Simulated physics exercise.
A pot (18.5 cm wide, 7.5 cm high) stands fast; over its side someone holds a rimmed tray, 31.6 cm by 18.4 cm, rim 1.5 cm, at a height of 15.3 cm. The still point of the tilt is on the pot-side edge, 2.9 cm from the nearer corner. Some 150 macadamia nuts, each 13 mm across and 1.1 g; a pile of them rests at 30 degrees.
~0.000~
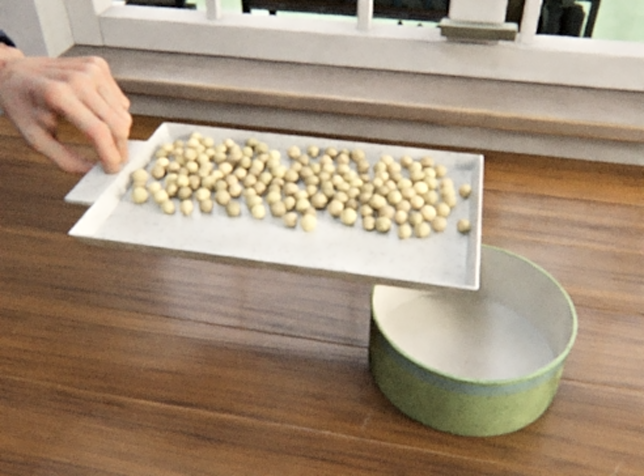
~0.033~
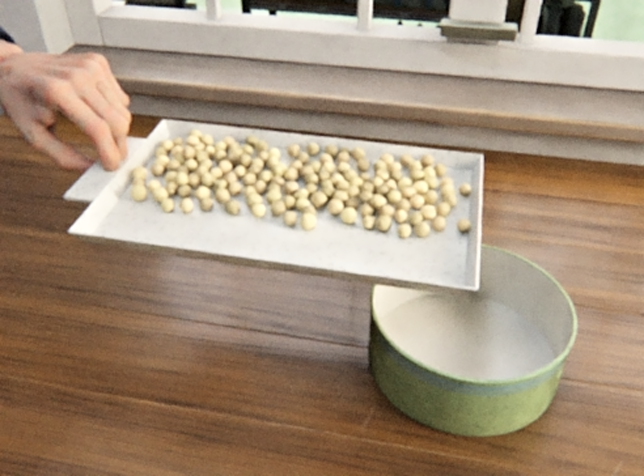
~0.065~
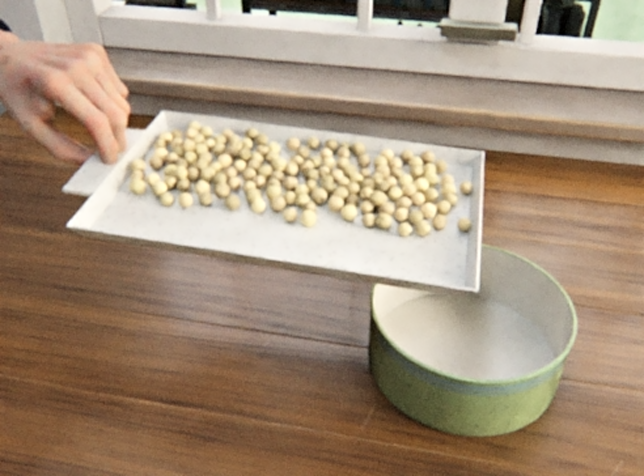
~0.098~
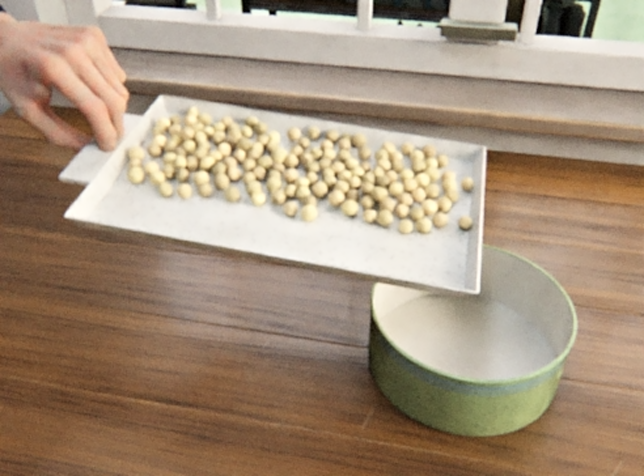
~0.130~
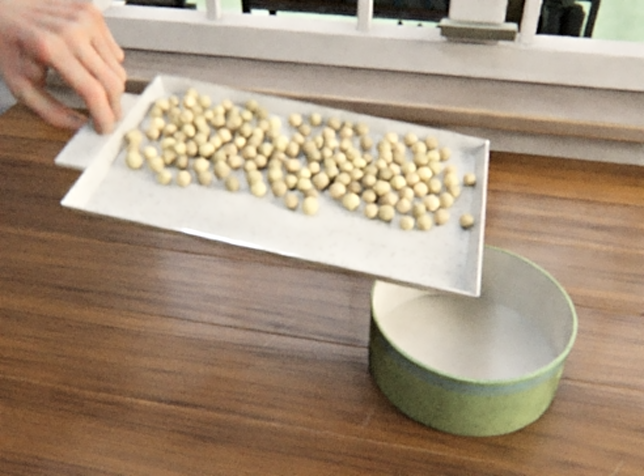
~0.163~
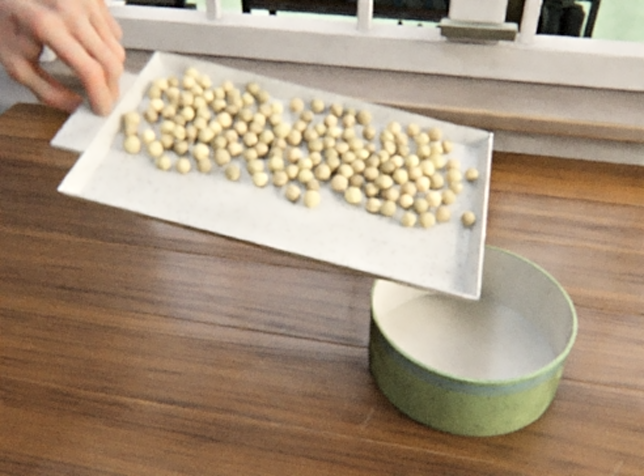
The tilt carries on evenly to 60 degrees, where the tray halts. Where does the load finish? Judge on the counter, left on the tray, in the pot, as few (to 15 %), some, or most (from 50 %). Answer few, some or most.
Counter: Most, tray: Few, pot: Few.
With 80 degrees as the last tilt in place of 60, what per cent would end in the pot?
It would be near 5 per cent.
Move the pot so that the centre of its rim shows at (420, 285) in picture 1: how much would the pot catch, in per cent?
About 0 per cent.
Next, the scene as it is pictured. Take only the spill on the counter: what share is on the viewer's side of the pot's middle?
Roughly 100 per cent.
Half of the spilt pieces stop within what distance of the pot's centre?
Roughly 24 cm.
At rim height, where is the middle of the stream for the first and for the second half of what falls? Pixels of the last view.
First near (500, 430), later near (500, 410).
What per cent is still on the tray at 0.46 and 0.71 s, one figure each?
In turn: 100, 20.
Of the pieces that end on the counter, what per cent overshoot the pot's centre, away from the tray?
Some 90 per cent.
Then, at 0.34 s, tilt 39 degrees; the tray holds 100 %, the pot 0 %.
Then, at 0.46 s, tilt 55 degrees; the tray holds 100 %, the pot 0 %.
Then, at 0.71 s, tilt 60 degrees; the tray holds 20 %, the pot 0 %.
At rest (1.9 s), counter 90 %, tray 5 %, pot 5 %.
